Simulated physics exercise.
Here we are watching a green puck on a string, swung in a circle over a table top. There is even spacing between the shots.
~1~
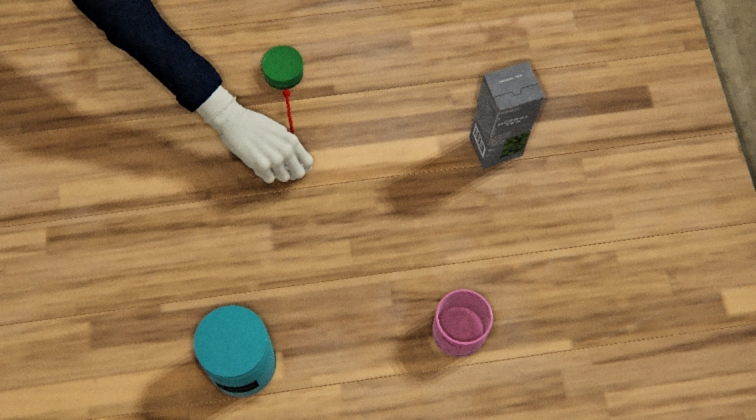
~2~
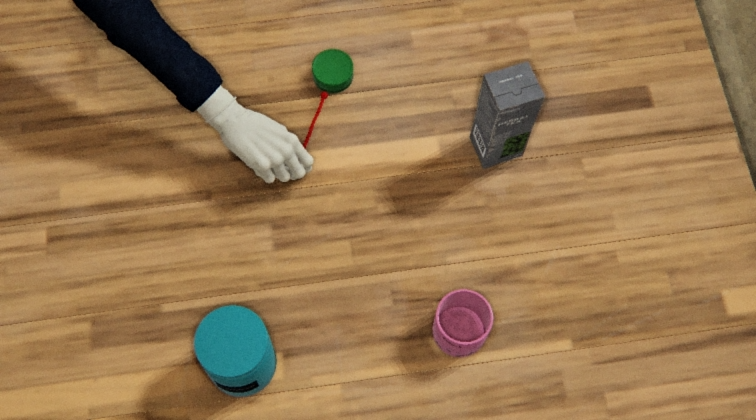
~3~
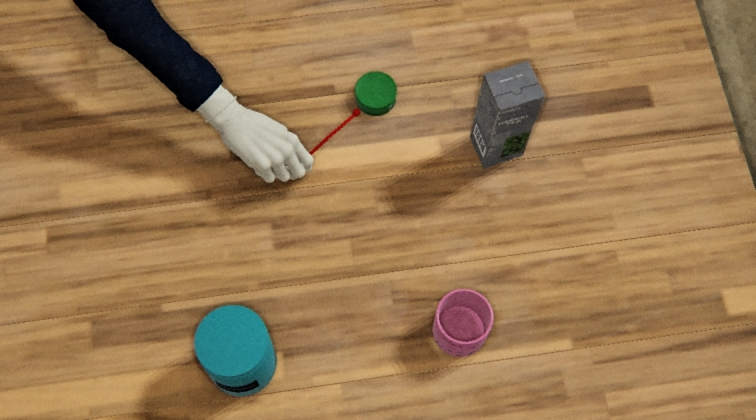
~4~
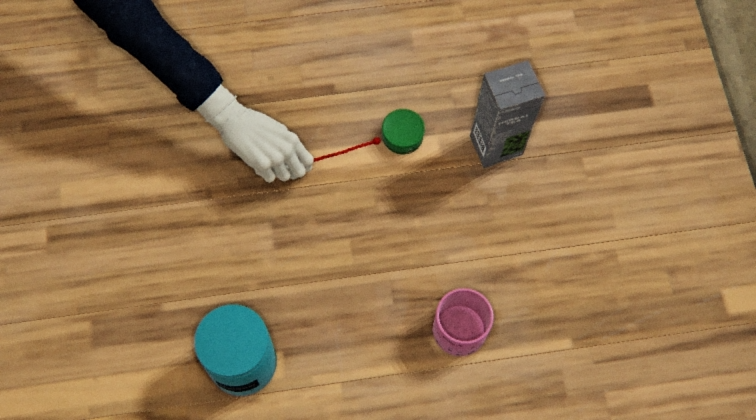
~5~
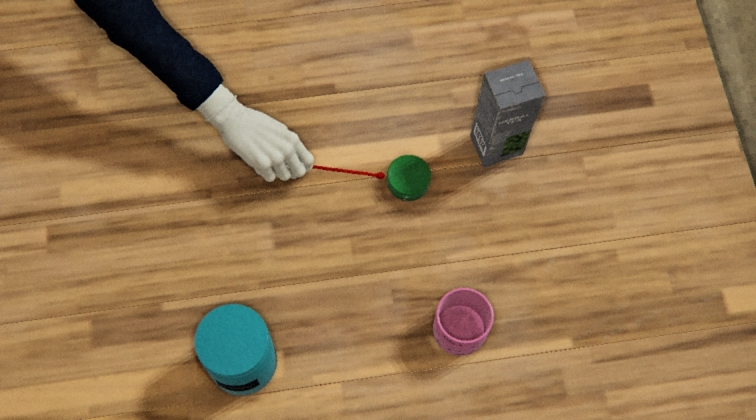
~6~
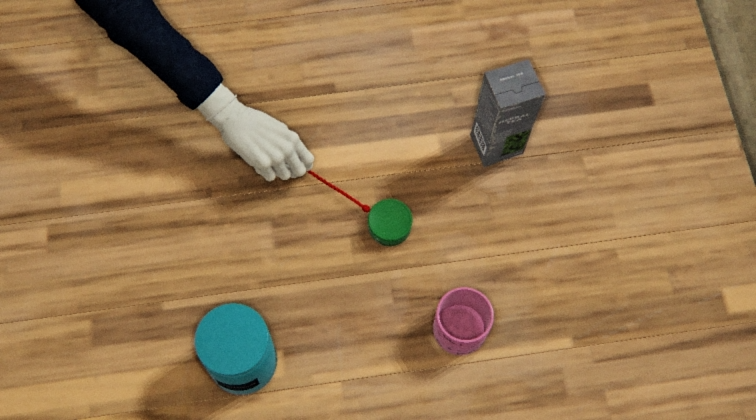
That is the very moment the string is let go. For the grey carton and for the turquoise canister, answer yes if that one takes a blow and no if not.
Grey carton: No; turquoise canister: Yes.
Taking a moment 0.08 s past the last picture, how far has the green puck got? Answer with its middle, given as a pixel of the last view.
At that moment it is at (316, 296).
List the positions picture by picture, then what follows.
Green puck (282, 63); grey carton (514, 85); turquoise canister (231, 341); pink mug (464, 317), in the first frame.
Green puck (333, 66), in the second frame.
Green puck (376, 89), in the third frame.
Green puck (404, 128), in the fourth frame.
Green puck (409, 174), in the fifth frame.
Green puck (390, 219); grey carton (515, 83); turquoise canister (231, 338); pink mug (465, 315); going round clockwise, in the sixth frame.
Then, 0.08 s after the last picture, puck near (316, 296).
Then, 0.20 s after the last picture, puck near (279, 337); turquoise canister pushed aside.
At rest, puck near (279, 342); turquoise canister pushed aside. The grey carton stays untouched and the turquoise canister gets hit.
